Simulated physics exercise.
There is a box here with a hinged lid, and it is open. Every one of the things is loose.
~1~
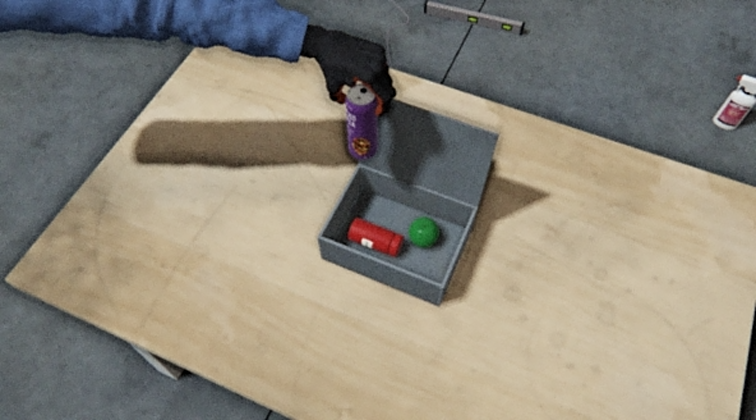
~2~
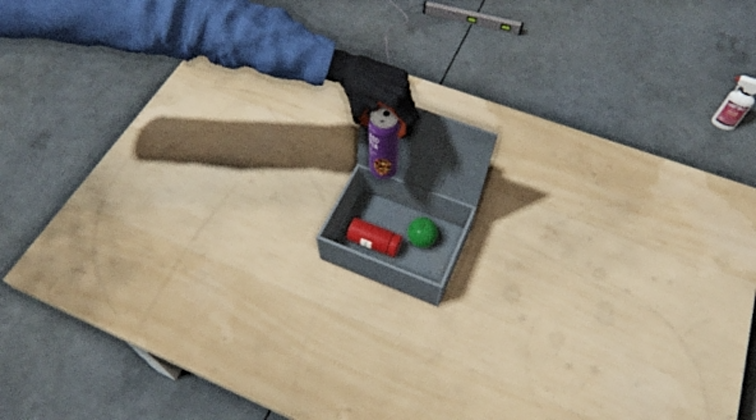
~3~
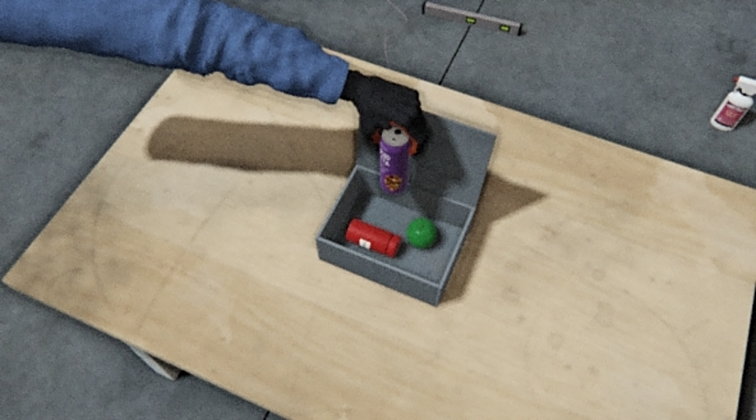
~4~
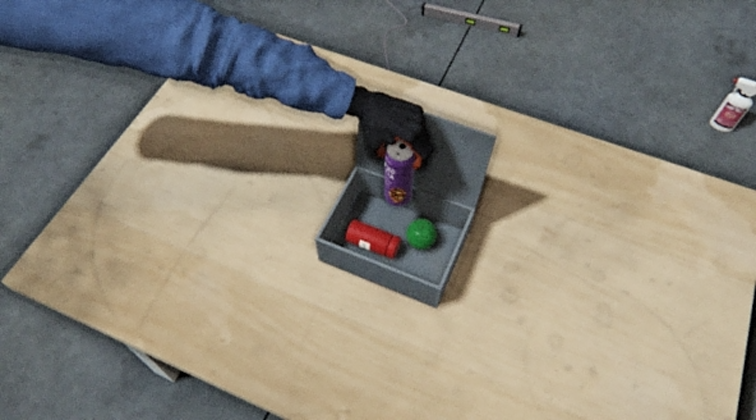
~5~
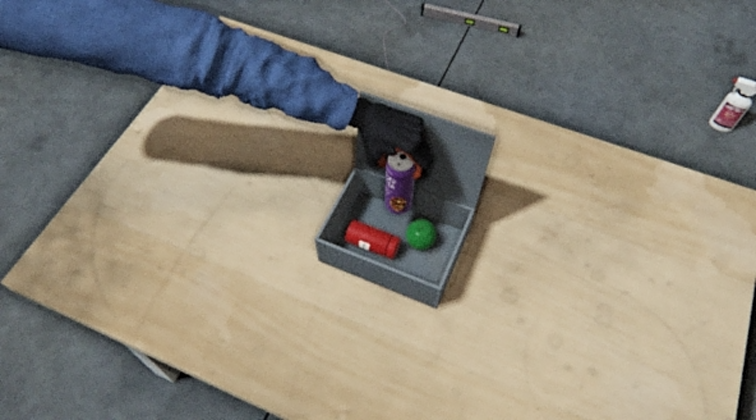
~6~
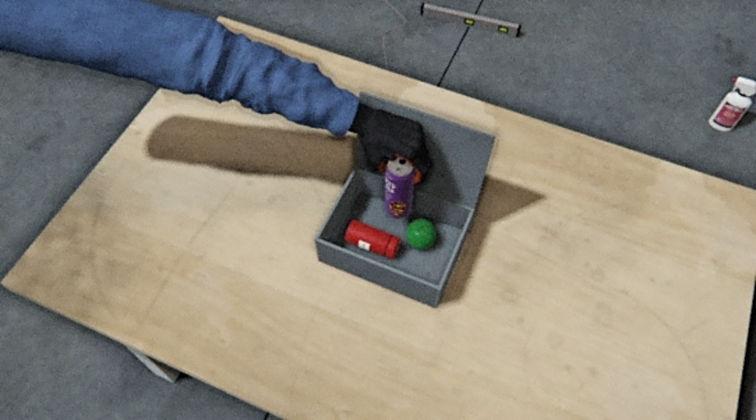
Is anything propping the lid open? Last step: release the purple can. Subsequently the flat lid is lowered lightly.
Yes: The lid will stay lifted.
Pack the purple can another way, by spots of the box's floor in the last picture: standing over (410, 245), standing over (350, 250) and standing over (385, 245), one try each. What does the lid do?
So: First shut tight, second open, third open.
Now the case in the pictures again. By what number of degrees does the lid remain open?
Some 16°.
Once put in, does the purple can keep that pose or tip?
At the finish it goes crooked.
Then, 1.20 s after the last picture, lid starting down; purple can slid about its own width near (398, 207).
Then, 1.70 s after the last picture, lid 54° above the rim; purple can tipped 11° from how it was near (395, 212).
Then, 2.00 s after the last picture, lid 17° above the rim; purple can tipped 56° from how it was near (387, 233); red shaker rolled a little.
At rest, lid 17° above the rim; tipped over in the box, purple can; the other 2 in place. Seen from the same camera at the end, purple can near (388, 233).
